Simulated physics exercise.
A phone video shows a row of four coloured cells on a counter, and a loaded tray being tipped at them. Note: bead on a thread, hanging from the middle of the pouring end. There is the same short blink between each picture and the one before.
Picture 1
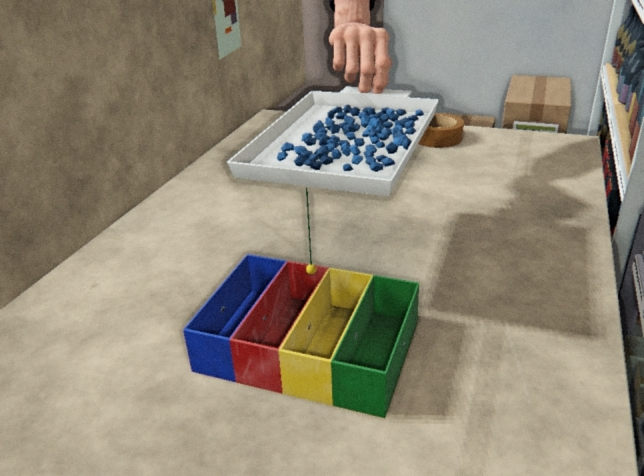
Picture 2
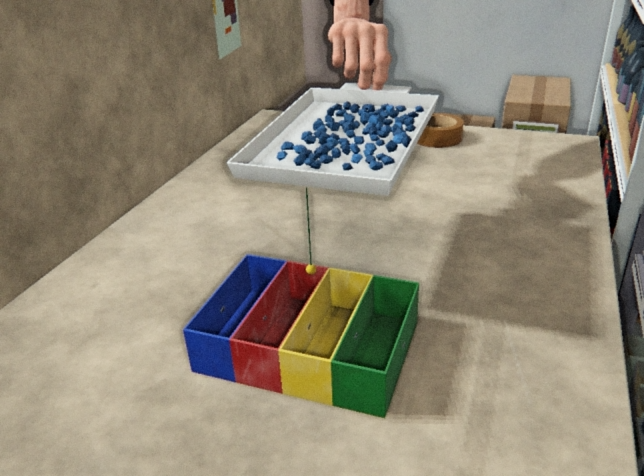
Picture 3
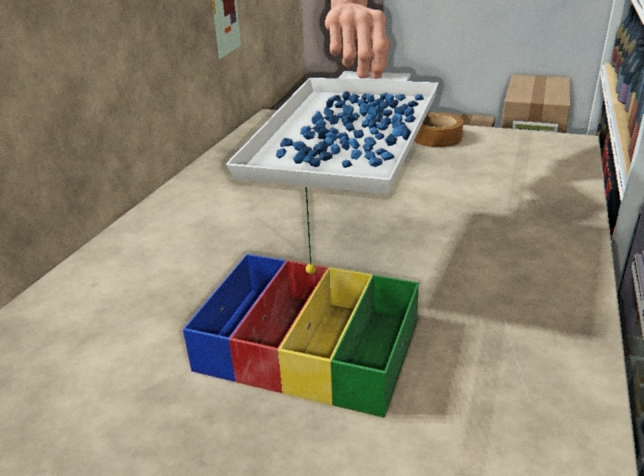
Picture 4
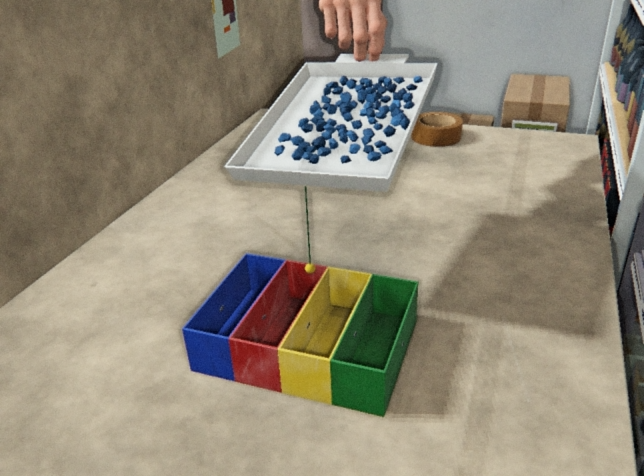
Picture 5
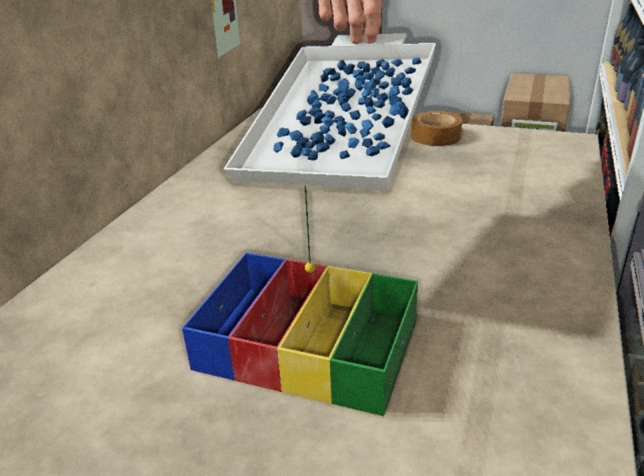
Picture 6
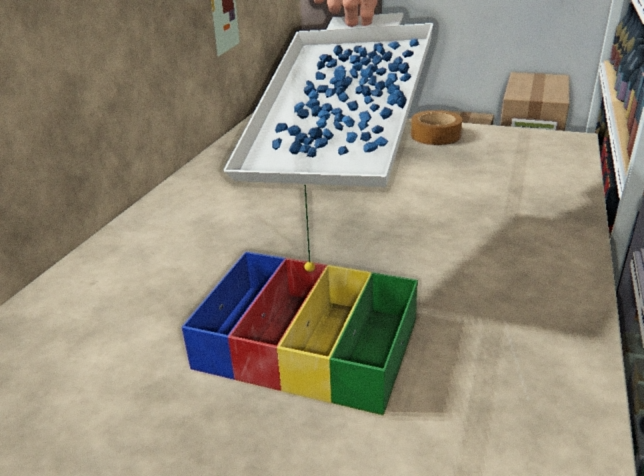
In the video, a hand at the far edge of a white tray of blue stones raises that edge, tilting the tray increasingly toward its near left corner above blue, red, yellow and green cells, while a yellow bead hangs on a thread.
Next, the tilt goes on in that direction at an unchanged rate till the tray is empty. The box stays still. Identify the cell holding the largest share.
Largest share: Blue.
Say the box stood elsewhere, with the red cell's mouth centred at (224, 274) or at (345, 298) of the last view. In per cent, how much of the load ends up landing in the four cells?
Around 90 per cent for the first position, around 30 per cent for the second.
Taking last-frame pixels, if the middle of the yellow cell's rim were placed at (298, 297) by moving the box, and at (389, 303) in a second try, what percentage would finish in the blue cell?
About 20% on the first try and 20% on the second.
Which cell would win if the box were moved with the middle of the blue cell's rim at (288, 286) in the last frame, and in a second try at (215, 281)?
First try: The blue cell. Second try: The cell in red.
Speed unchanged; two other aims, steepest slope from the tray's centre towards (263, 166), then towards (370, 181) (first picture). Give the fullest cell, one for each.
The first try: The blue cell. The second: The green one.
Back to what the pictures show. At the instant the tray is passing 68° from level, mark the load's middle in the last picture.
Somewhere about pixel (273, 169).
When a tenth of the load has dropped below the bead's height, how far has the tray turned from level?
Around 75°, give or take.
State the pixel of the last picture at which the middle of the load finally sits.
I'd say the middle ends up at about (253, 331).
Soon, tray tipped steeply; most on the tray; a small part falling or outside the box.
A while on, tray tipped past a quarter turn; about a quarter on the tray; about a third in the blue cell; about a quarter in the red cell; a small part in the yellow cell; a small part falling or outside the box.
Towards the end, tray tipped past a quarter turn; about half in the blue cell; about a third in the red cell; a small part in the yellow cell; a small part falling or outside the box.
Finally, tray tipped past a quarter turn; about half in the blue cell; about a third in the red cell; a small part in the yellow cell; none in the green cell; a small part outside the box.
